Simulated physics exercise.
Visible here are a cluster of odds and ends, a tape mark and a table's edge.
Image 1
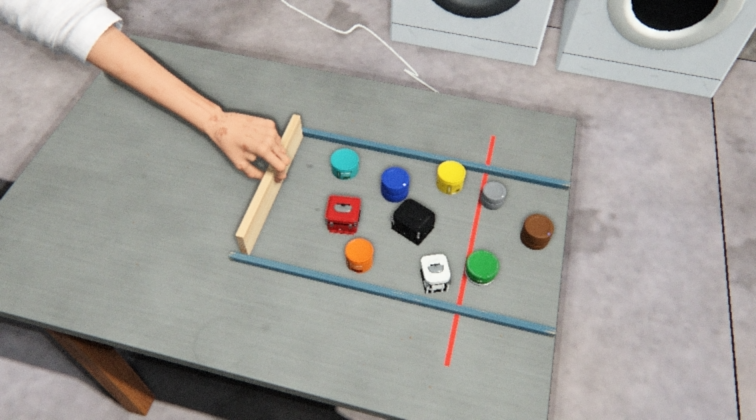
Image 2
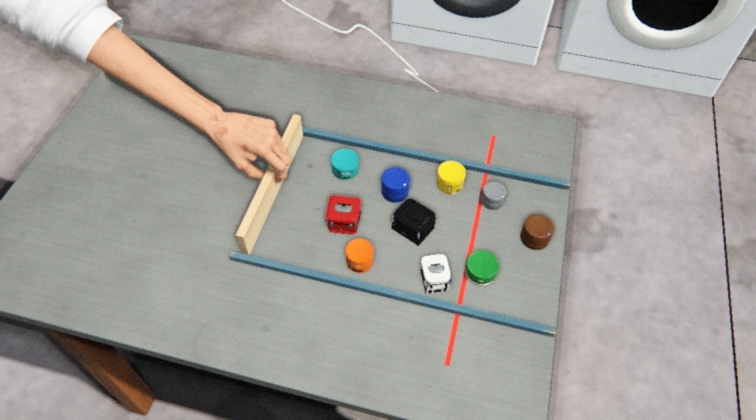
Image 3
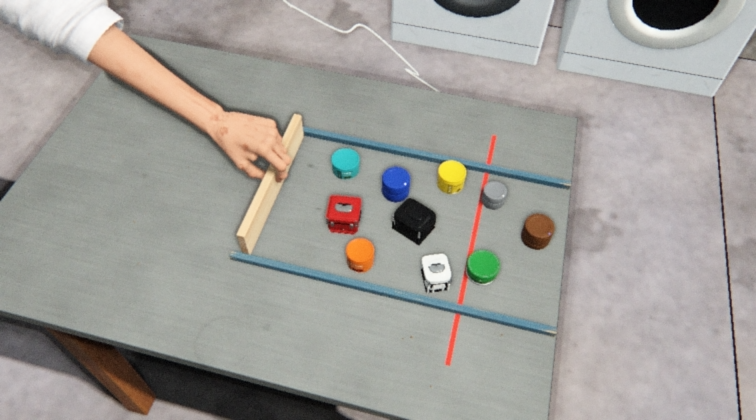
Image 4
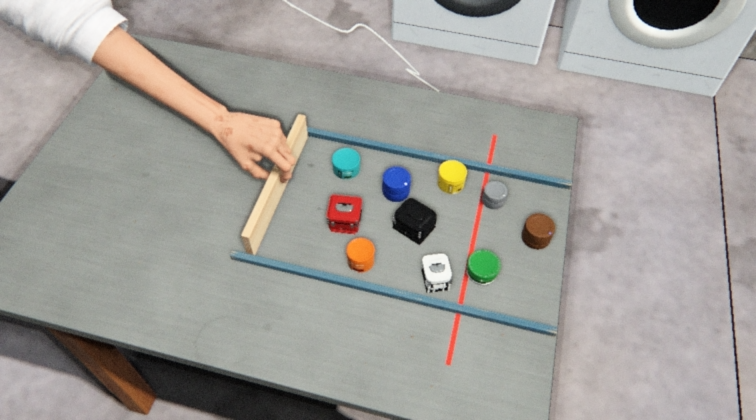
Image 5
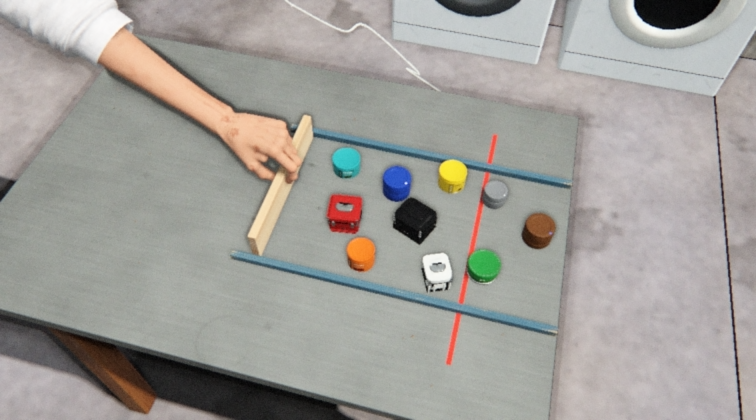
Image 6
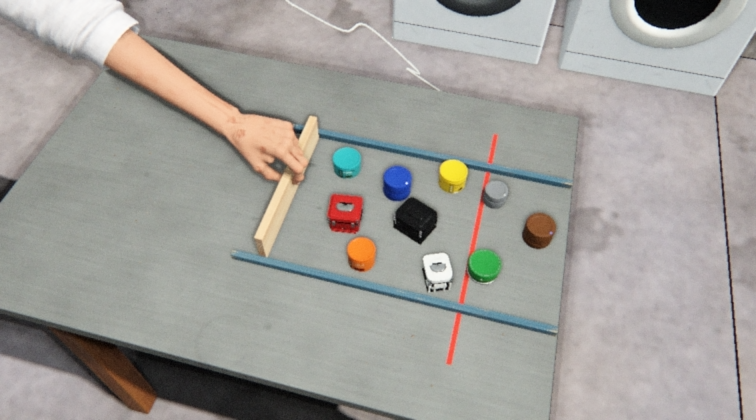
The footage shows a hand gripping a light wooden board on a grey table and sliding it slightly rightward between two blue strips, while the scattered colourful lids, tubs and cases near a red tape line stay practically still.
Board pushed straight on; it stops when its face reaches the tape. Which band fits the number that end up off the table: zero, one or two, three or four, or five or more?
The band is zero.
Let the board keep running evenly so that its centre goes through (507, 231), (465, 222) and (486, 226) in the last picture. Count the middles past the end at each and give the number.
The numbers are 1, 0 and 0.
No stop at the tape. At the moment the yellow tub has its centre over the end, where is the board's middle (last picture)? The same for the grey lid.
I reckon its middle sits around (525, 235) and then around (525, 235).
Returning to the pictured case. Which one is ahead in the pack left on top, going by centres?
Foremost one: Brown lid.
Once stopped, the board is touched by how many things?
Number: 4.
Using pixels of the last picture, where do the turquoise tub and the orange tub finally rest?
The turquoise tub comes to rest close to (498, 192), while the orange tub rests close to (479, 287).
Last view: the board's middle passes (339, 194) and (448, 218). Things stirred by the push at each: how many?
I make it 2 at the first spot and 9 at the other.
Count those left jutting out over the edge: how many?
The count is 0.
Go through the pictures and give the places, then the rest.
Brown lid (537, 232); green tin (482, 268); grey lid (493, 196); board (272, 182); tape (473, 236), in the first picture.
Green tin (482, 268); red case (344, 215), in the second picture.
Grey lid (494, 196); yellow tub (451, 178), in the third picture.
Brown lid (538, 231); board (277, 182), in the fourth picture.
Green tin (483, 267); black case (415, 220), in the fifth picture.
Brown lid (539, 231); green tin (484, 267); grey lid (495, 195); board (289, 183); tape (475, 235), in the sixth picture.
Soon after, none off yet; brown lid at rest near (539, 231); green tin at rest near (484, 267); grey lid at rest near (495, 195).
In the end, the number that fall off is zero.
